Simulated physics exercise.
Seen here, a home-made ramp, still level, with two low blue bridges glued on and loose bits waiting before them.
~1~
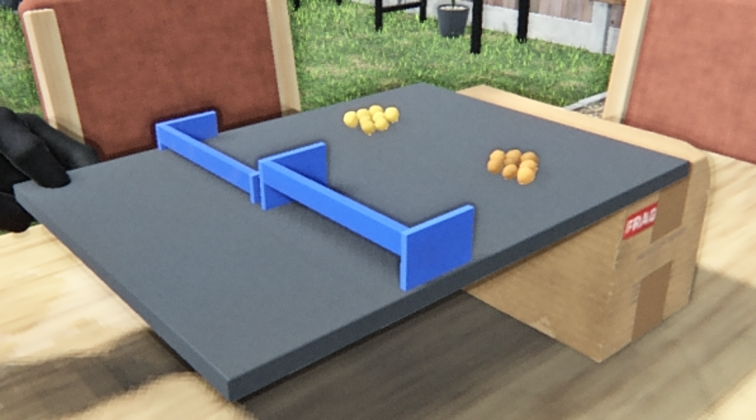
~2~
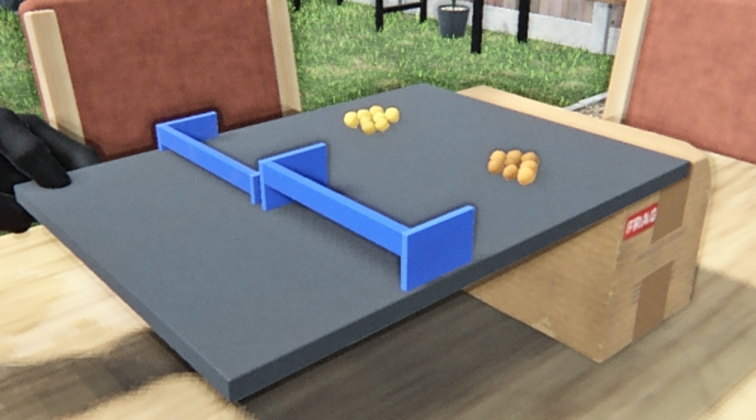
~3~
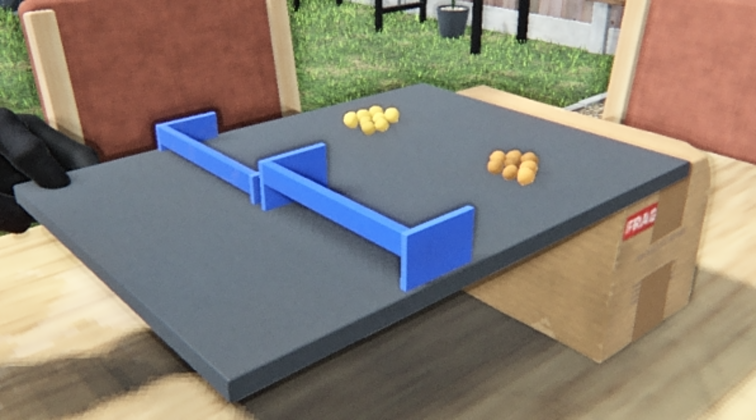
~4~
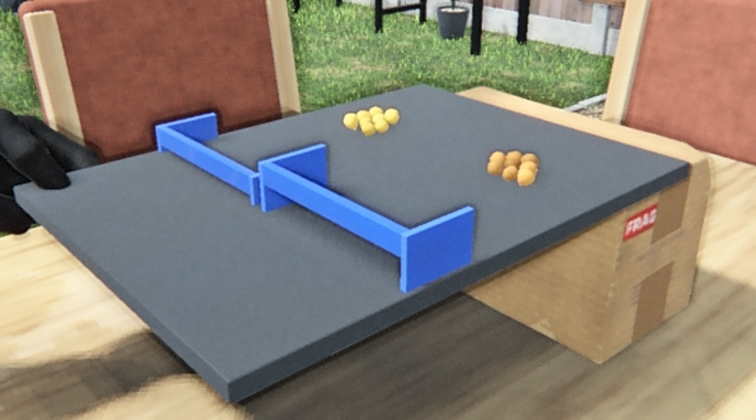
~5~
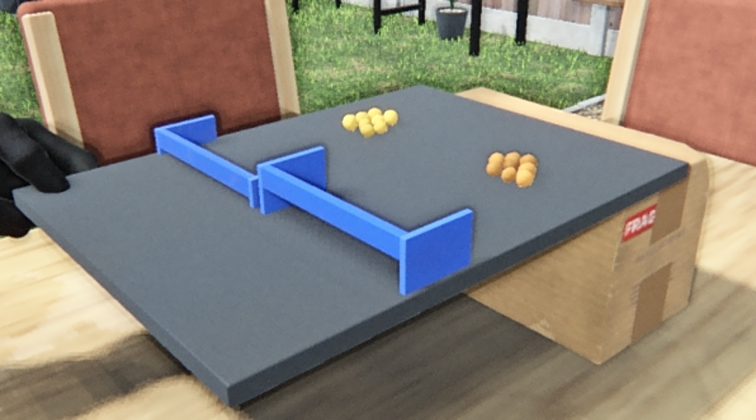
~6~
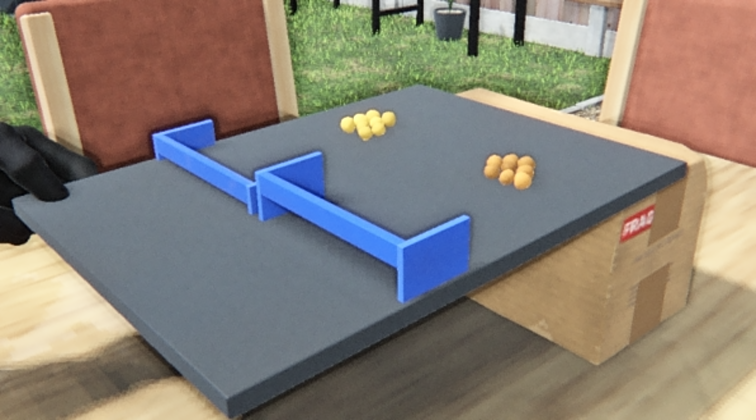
On an outdoor wooden table, a dark board with two blue gates and small piles of yellow and orange-brown balls rested on a cardboard box, barely dipping at its near end beside a black-gloved hand.
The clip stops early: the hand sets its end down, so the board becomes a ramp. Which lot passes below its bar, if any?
In the end the nearer lot rolls on past the gate, and the farther lot ends behind the gate.
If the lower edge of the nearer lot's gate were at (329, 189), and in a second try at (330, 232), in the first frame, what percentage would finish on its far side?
Near 100 % and 0 %.
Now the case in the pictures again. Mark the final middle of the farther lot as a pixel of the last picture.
Near (249, 275).
Then, 0.43 s after the last picture, board sloping at 12°; nearer lot where it was; farther lot where it was.
Then, 0.89 s after the last picture, board sloping at 25°; nearer lot on its way down; farther lot on its way down.
Then, 1.43 s after the last picture, board resting at 27°; nearer lot all past its gate; farther lot has reached its gate.
At rest, board resting at 27°; nearer lot all past its gate; farther lot gathered behind its gate.
